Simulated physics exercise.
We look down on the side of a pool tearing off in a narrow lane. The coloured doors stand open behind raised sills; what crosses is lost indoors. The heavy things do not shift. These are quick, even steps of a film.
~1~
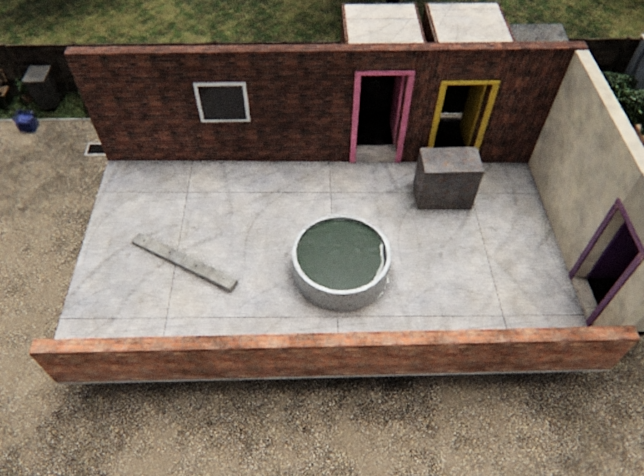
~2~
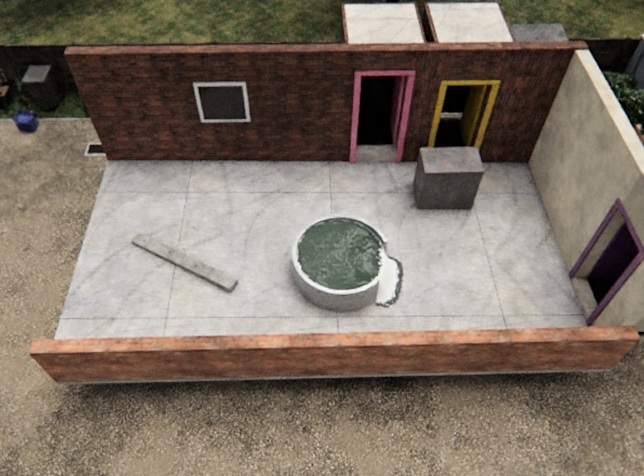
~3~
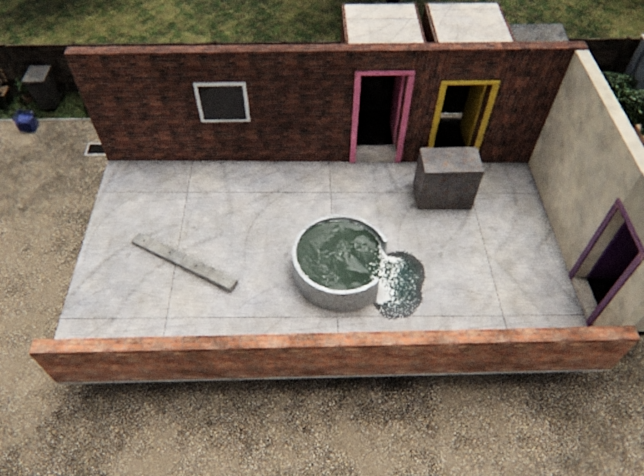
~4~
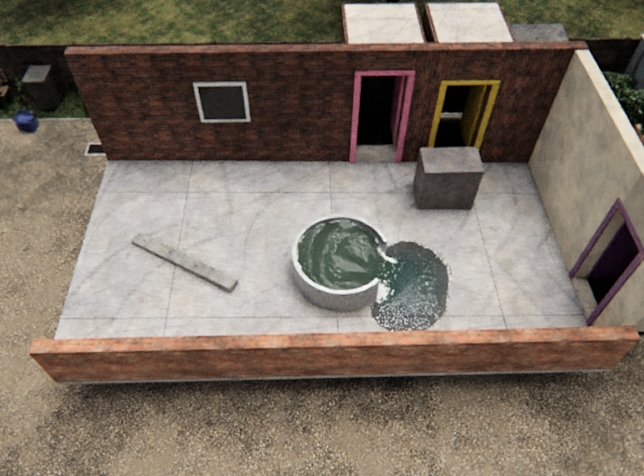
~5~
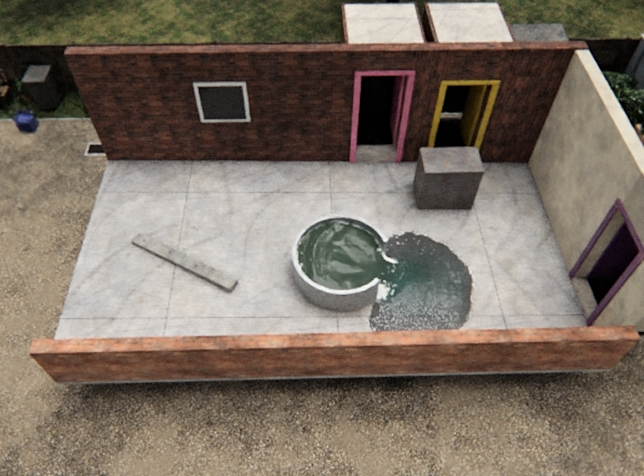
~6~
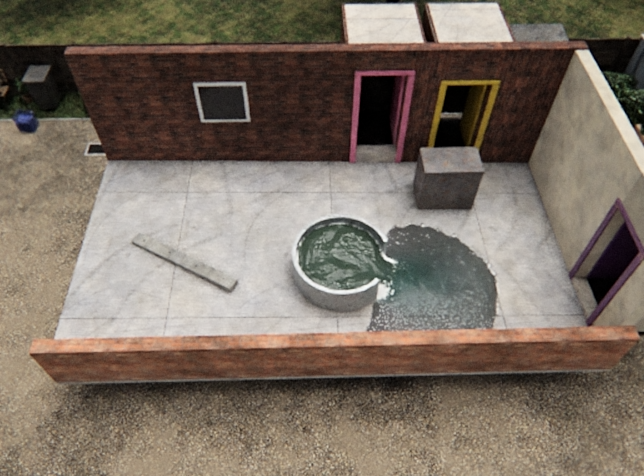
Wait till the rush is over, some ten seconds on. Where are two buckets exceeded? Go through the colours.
One by one: The purple door floods; the pink door holds within the limit; the yellow door holds within the limit.
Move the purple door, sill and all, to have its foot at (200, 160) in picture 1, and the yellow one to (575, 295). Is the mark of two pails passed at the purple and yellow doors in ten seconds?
Then: The purple door stays under, the yellow door is over.
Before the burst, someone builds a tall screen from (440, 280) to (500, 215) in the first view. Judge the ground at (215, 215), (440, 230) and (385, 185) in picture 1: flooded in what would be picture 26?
As listed: Dry, wet, no water.
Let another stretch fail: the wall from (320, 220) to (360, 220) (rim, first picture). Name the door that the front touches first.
It is the door marked pink.
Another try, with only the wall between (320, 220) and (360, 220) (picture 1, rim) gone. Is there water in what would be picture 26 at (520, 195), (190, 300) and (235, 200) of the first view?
One after the other: Flooded, free of water, covered.
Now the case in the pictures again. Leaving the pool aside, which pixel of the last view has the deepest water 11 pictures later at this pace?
I would point to (593, 350).
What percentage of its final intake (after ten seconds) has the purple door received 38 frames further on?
Near 95 in a hundred.
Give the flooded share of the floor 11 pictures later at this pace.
About 25 per cent.
A moment on, water covers 25 % of the floor; the purple door wet at the sill, nothing in, the pink door not reached, the yellow door not reached.
Next, water covers 25 % of the floor; the purple door under two buckets in, the pink door not reached, the yellow door not reached.
Then, water covers 30 % of the floor; the purple door over two buckets in, the pink door not reached, the yellow door not reached.
Later, water covers 35 % of the floor; the purple door far over two buckets in, the pink door wet at the sill, nothing in, the yellow door wet at the sill, nothing in.
In the end, water covers 45 % of the floor; the purple door far over two buckets in, the pink door wet at the sill, nothing in, the yellow door wet at the sill, nothing in.
